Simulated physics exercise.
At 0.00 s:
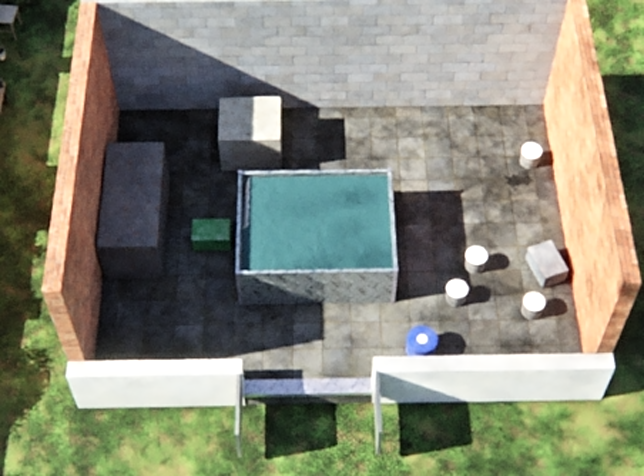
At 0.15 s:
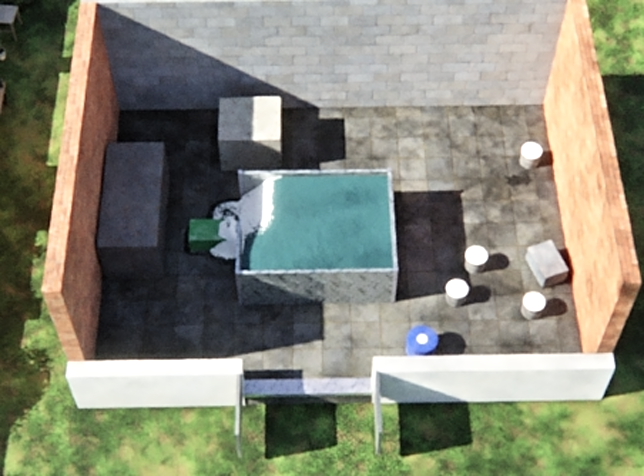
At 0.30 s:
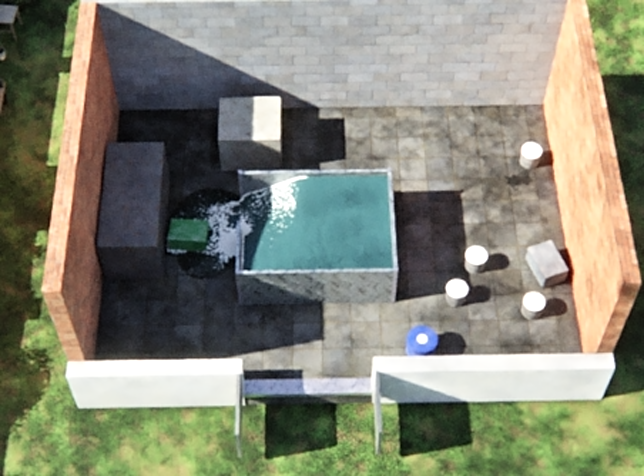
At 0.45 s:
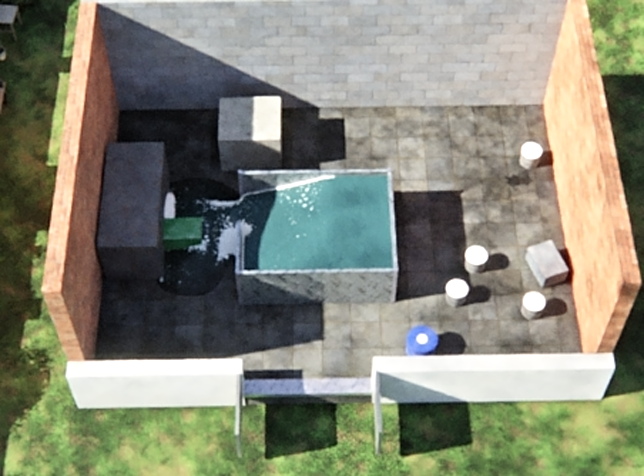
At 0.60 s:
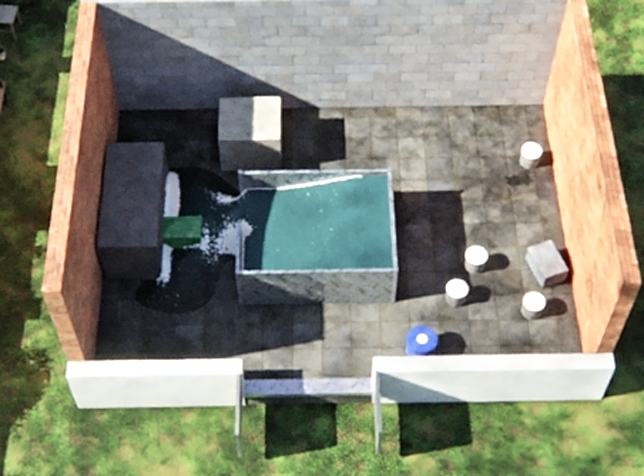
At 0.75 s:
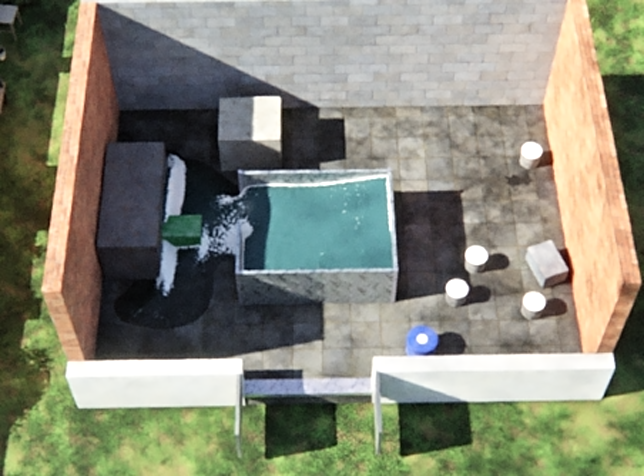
Water pours from the tank's left side, nudges the green crate left, and spreads across the ground.
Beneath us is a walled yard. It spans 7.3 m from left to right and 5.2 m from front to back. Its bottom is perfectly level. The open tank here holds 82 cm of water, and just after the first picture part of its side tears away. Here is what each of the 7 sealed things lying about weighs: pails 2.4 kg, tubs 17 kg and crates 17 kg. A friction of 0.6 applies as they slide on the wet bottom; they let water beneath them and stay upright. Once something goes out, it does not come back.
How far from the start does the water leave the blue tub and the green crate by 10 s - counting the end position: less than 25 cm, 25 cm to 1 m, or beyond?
Blue tub hardly budges; green crate winds up a long way off.
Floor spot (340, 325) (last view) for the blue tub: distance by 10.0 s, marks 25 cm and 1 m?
What happens is that it keeps still.
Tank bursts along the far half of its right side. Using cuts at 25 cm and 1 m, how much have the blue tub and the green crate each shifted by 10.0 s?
With that failure, the blue tub covers a big distance, and the green crate keeps its spot.
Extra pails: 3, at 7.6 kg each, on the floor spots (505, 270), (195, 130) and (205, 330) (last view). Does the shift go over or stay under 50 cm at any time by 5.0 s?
First inside the limit, then outside the limit, then outside the limit.
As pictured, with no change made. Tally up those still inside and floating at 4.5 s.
0 of them.
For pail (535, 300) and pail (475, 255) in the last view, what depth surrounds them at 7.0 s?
First roughly 3 cm, second roughly 3 cm.
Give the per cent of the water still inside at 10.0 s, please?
86 % or so.
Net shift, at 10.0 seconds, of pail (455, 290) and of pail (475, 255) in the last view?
Lab note - net shifts in turn: 80 cm; 140 cm.
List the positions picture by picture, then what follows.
The first frame shows the blue tub at (422, 339), on the bottom; the green crate at (211, 229) rests on the ground; water covers 4.0 m2; 0 of 7 have shifted.
The second frame shows the blue tub at (422, 339), on the bottom; the green crate at (208, 229) rests on the ground, 4 cm from its start; 4.6 m2 under water; 0 of 7 have shifted.
The third frame shows the blue tub at (422, 339), on the bottom; the green crate at (188, 230) rests on the ground, 36 cm from its start; water covers 5.5 m2; 1 of 7 have shifted.
The fourth frame shows the blue tub at (422, 339) rests on the ground; the green crate at (183, 228), on the bottom, 45 cm from its start; water covers 6.4 m2; 1 of 7 have shifted.
The fifth frame shows the blue tub at (422, 339), on the bottom; the green crate at (182, 227) rests on the ground, 45 cm from its start; 6.9 m2 under water; 1 of 7 have shifted.
The sixth frame shows the blue tub at (422, 339) rests on the ground; the green crate at (182, 226), afloat, 45 cm from its start; water covers 7.5 m2; 1 of 7 have shifted.
After 2.0 s the blue tub is near (422, 339), 0.0 m from its start, aground; the green crate is near (236, 342), 2.1 m from its start, aground; 0 of 7 are out; 0 afloat.
After 4.5 s the blue tub is near (422, 339), 0.0 m from its start, aground; the green crate is near (380, 340), 3.3 m from its start, aground; 0 of 7 are out; 0 afloat.
After 7.0 s the blue tub is near (422, 339), 0.0 m from its start, aground; the green crate is near (396, 328), 3.4 m from its start, afloat; 0 of 7 are out; 4 afloat.
After 10.0 s the blue tub is near (422, 339), 0.0 m from its start, aground; the green crate is near (430, 298), 3.6 m from its start, afloat; 0 of 7 are out; 6 afloat.
